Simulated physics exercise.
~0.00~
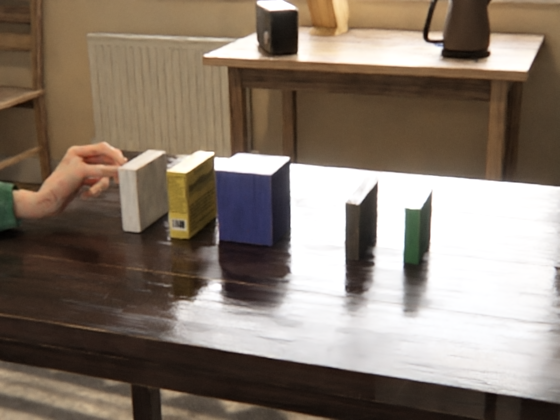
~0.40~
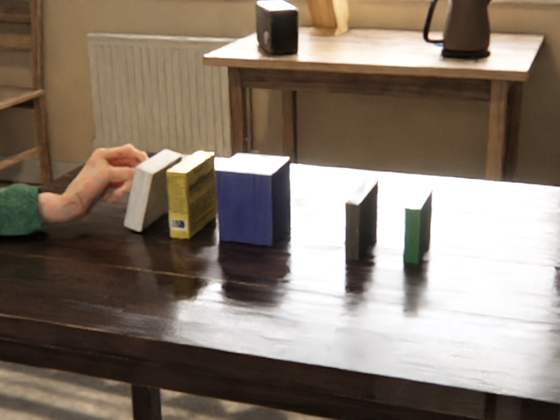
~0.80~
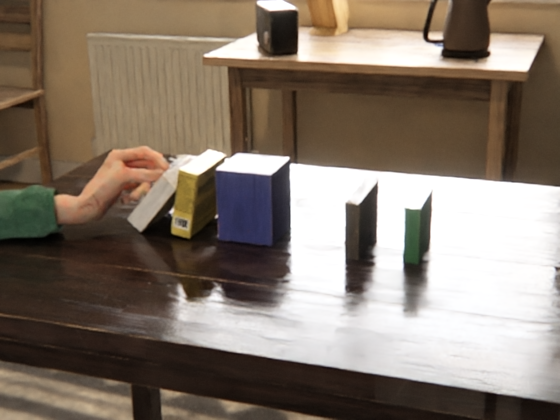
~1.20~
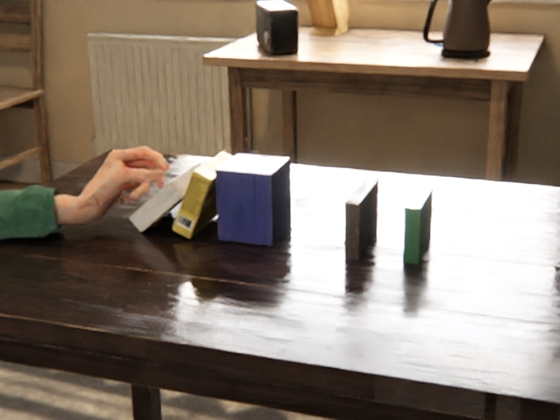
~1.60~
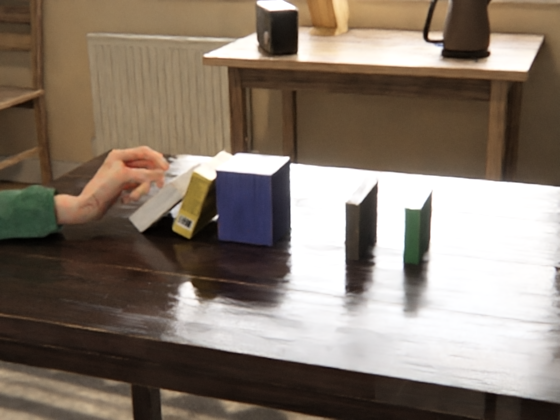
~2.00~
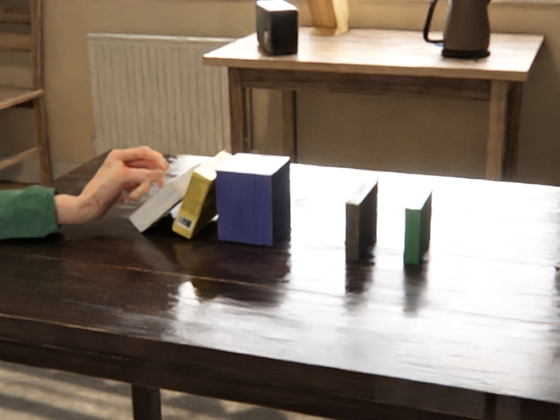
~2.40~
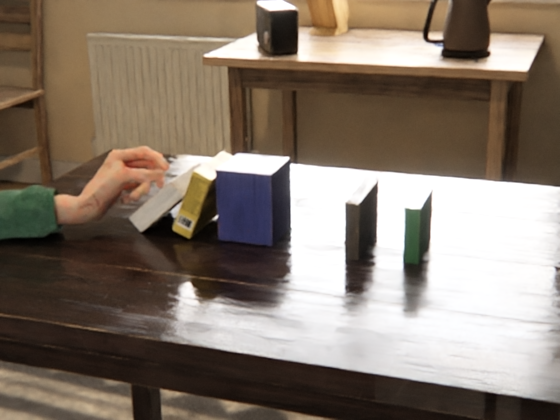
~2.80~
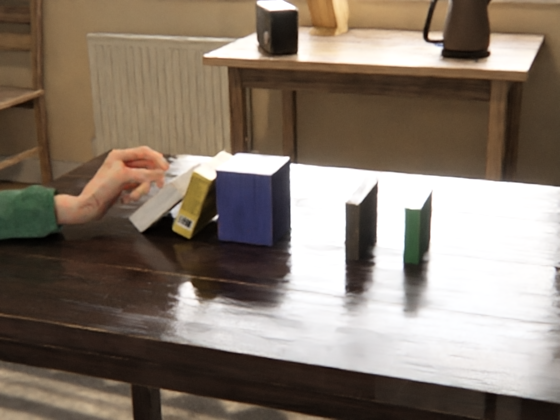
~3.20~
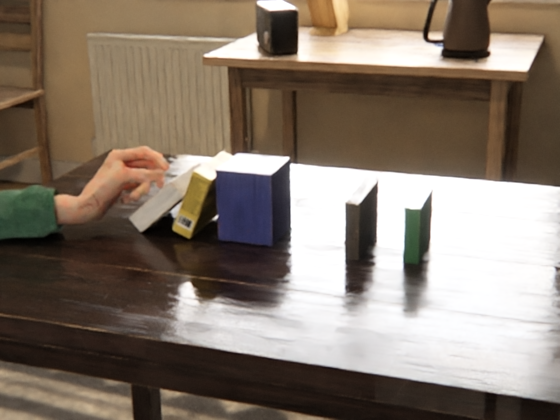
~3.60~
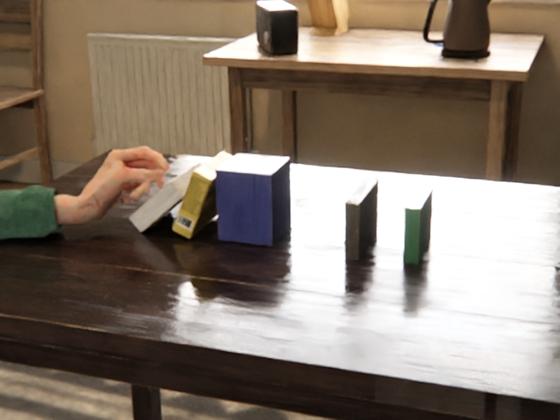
A hand in a green sleeve tipped a white board to the right into a yellow packet, which leaned against a thick blue block and stopped there, leaving the blue block, black board and green board standing upright on the dark table.
